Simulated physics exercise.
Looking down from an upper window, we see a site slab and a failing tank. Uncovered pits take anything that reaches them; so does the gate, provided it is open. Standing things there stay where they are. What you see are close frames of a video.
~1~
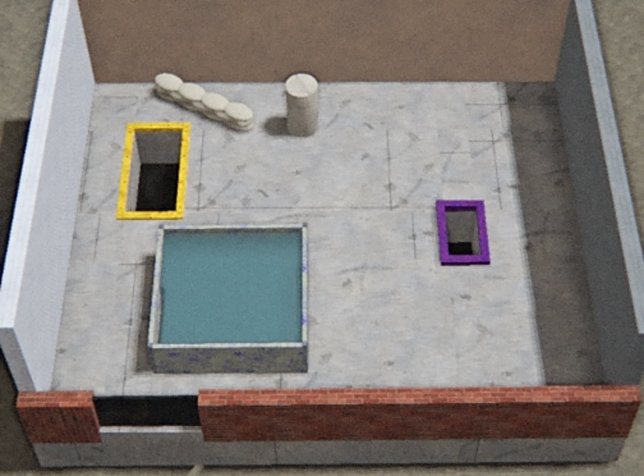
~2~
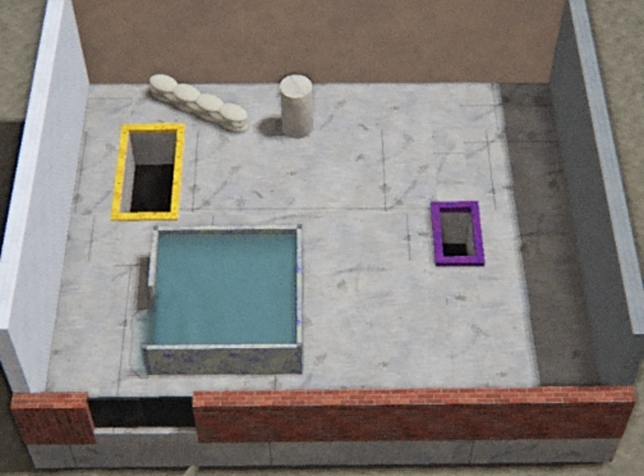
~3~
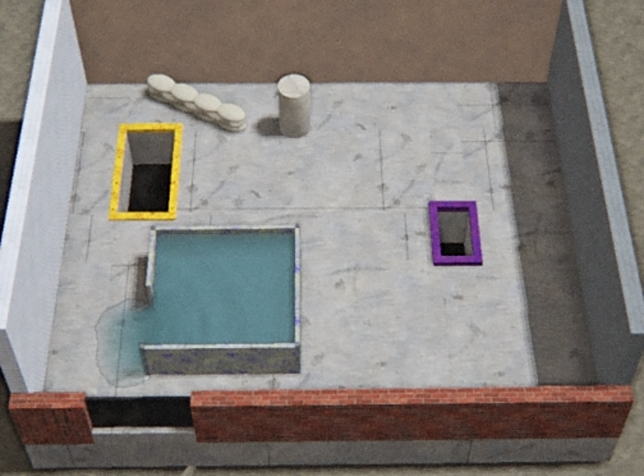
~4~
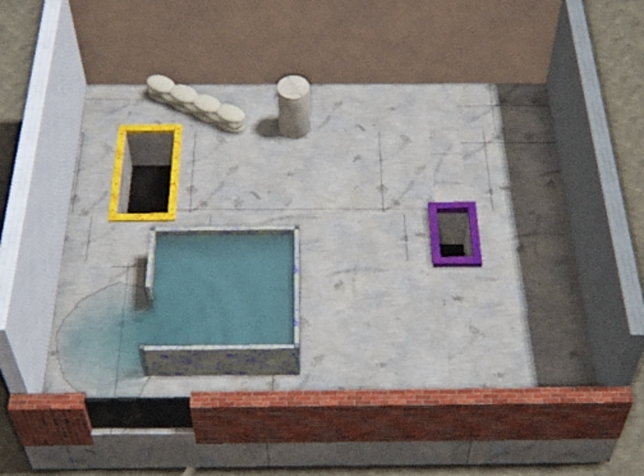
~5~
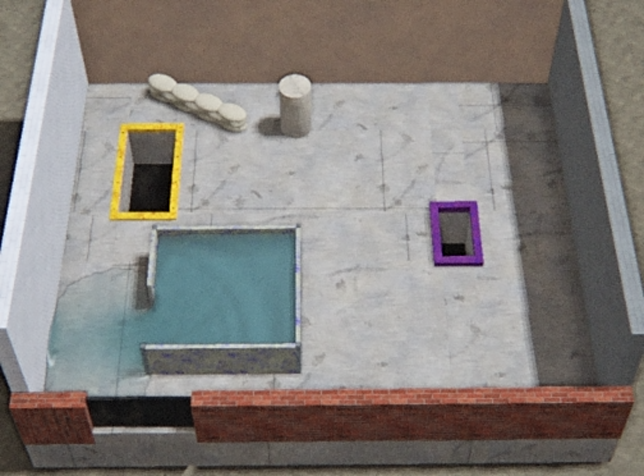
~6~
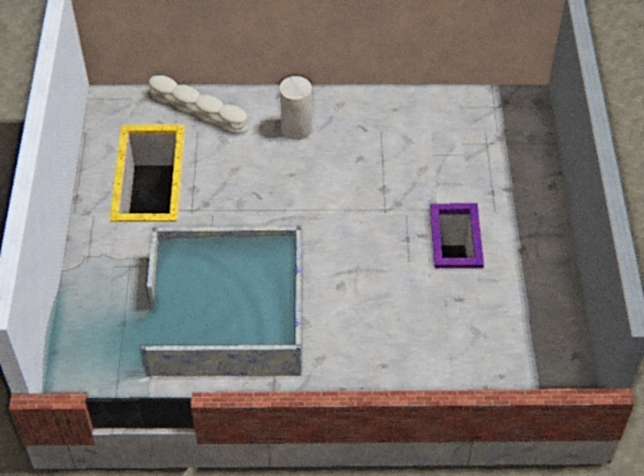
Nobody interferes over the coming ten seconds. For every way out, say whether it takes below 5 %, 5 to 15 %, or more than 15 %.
It ends like this: The gate takes below 5 %; the purple pit takes below 5 %; the yellow pit takes more than 15 %.
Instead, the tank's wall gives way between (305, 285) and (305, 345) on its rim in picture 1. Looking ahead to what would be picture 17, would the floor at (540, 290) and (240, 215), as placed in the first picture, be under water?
Submerged, waterless.
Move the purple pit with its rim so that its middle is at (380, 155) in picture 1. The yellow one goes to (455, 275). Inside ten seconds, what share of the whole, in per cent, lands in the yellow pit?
Yellow: 0 %.
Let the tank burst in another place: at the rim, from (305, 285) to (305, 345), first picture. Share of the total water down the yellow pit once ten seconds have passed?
Near 0 per cent for yellow.
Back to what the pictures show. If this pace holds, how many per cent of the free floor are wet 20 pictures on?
I'd say close to 30 per cent.
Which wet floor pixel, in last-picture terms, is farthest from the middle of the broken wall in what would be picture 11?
Approximate pixel: (72, 205).
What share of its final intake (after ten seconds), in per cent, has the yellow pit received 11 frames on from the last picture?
By my reckoning, 5 percent.
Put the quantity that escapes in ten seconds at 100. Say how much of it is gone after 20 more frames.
Near 25 %.
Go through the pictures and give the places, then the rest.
The open tank at (231, 287) is whole and still, in the first picture.
Water pours out at (154, 335) and has run to (144, 312), in the second picture.
The front is at (109, 316), out from the gap at (152, 335), in the third picture.
Water pours out at (151, 337) and has run to (65, 331), in the fourth picture.
Water pours out at (153, 335) and has run to (46, 383), in the fifth picture.
Water pours out at (153, 336) and has run to (62, 277), in the sixth picture.
A moment on, water covers 10 % of the floor; the gate 0 %, the purple pit 0 %, the yellow pit 0 %.
Next, water covers 15 % of the floor; the gate 0 %, the purple pit 0 %, the yellow pit 0 %.
Then, water covers 30 % of the floor; the gate 0 %, the purple pit 0 %, the yellow pit 4 %.
Later, water covers 50 % of the floor; the gate 0 %, the purple pit 0 %, the yellow pit 12 %.
In the end, water covers 80 % of the floor; the gate 0 %, the purple pit 0 %, the yellow pit 17 %.
